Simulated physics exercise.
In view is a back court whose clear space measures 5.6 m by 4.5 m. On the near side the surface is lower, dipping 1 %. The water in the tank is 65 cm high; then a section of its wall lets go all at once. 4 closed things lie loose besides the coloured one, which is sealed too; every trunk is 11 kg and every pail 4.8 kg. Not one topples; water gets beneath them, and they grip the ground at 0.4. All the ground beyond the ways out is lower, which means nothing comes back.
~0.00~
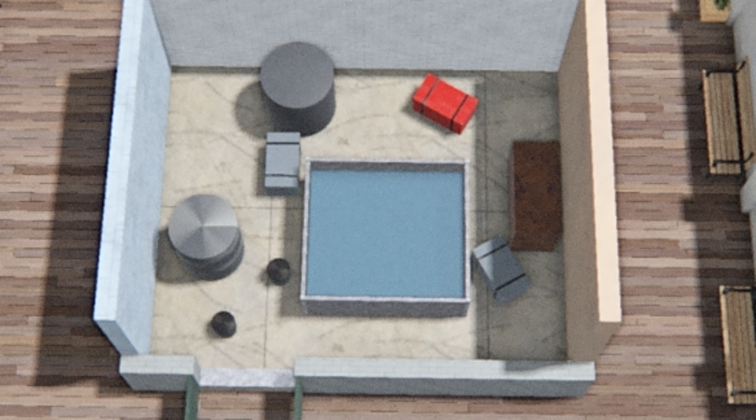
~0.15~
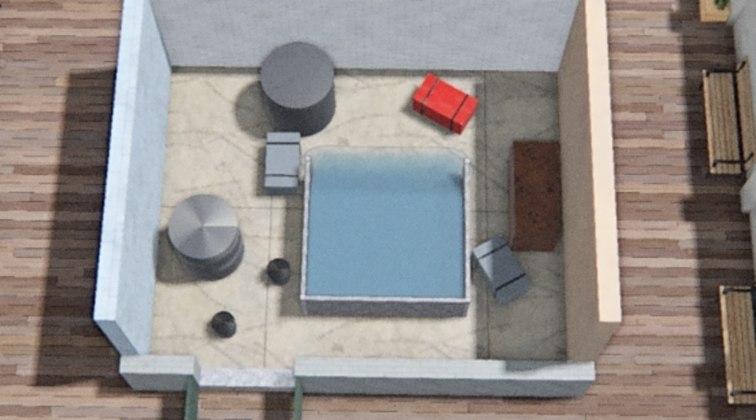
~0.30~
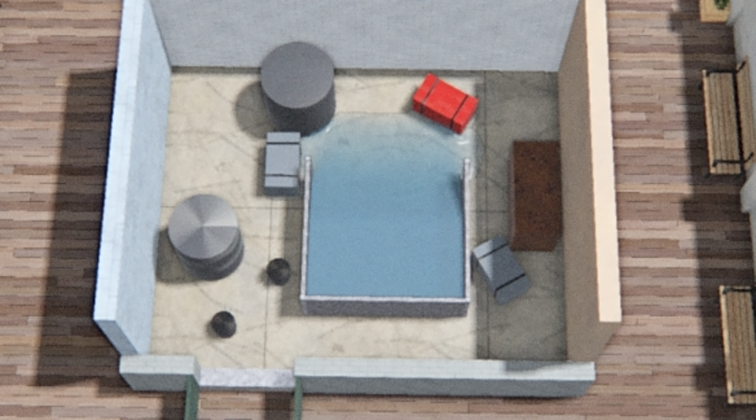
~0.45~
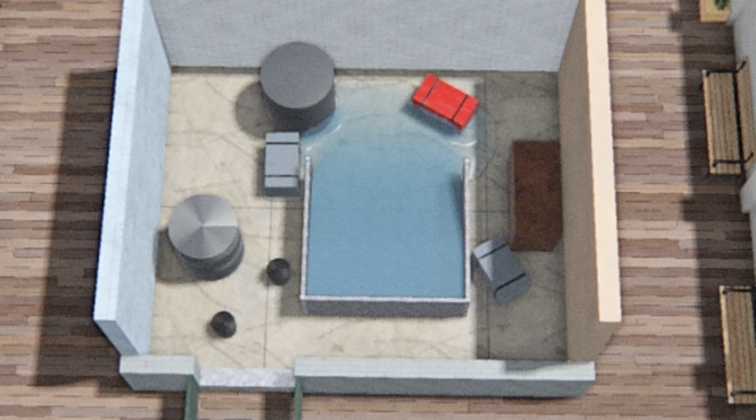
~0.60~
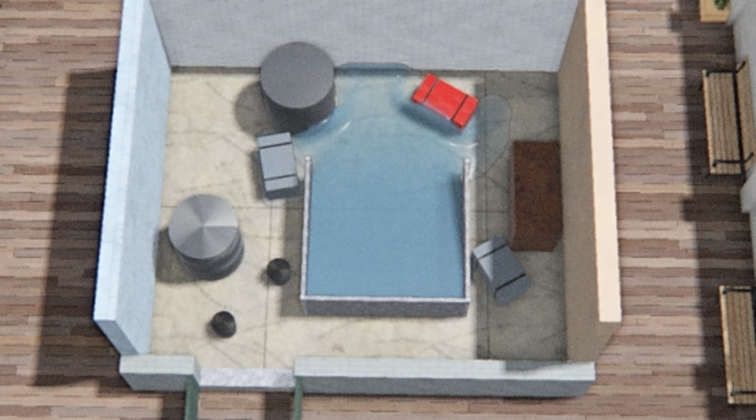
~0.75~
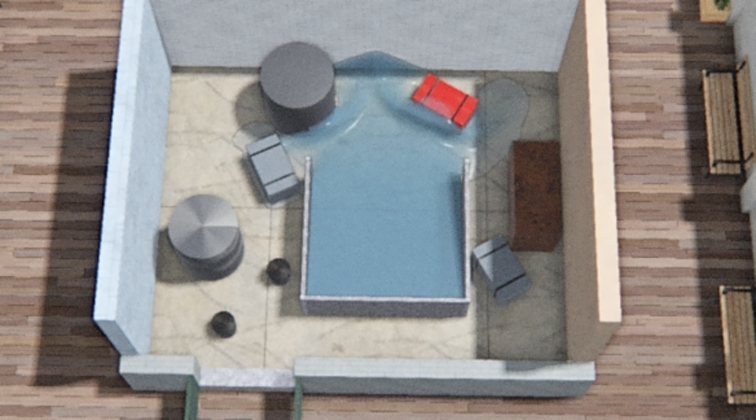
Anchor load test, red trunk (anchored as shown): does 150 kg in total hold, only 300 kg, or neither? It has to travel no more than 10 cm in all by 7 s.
Watching this, I'd bet the heavier version stays within bounds and the other doesn't.
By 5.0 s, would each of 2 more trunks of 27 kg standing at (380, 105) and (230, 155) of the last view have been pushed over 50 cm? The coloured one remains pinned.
In that order: Farther, then farther.
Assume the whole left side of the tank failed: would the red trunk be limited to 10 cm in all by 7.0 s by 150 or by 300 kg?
Result: Lighter option succeeds.
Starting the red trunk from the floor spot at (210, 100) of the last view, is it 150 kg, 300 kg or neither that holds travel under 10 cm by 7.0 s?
The lighter one suffices.
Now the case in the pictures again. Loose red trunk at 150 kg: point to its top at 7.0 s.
Somewhere about (520, 93).
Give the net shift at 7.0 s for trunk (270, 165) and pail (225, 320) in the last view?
120 cm and 10 cm.
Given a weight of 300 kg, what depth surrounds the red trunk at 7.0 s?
Close to 16 cm deep.
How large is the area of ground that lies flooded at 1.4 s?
At that time the wet patch spans about 12 m2.
After 1.4 s the red trunk would be 33 cm from its start with 150 kg and 0 cm from its start with 300 kg; 20 cm of water round it then.
After 3.1 s the red trunk would be 120 cm from its start with 150 kg and 0 cm from its start with 300 kg; 18 cm of water round it then.
After 4.9 s the red trunk would be 106 cm from its start with 150 kg and 0 cm from its start with 300 kg; 14 cm of water round it then.
After 7.0 s the red trunk would be 106 cm from its start with 150 kg and 0 cm from its start with 300 kg; 16 cm of water round it then.
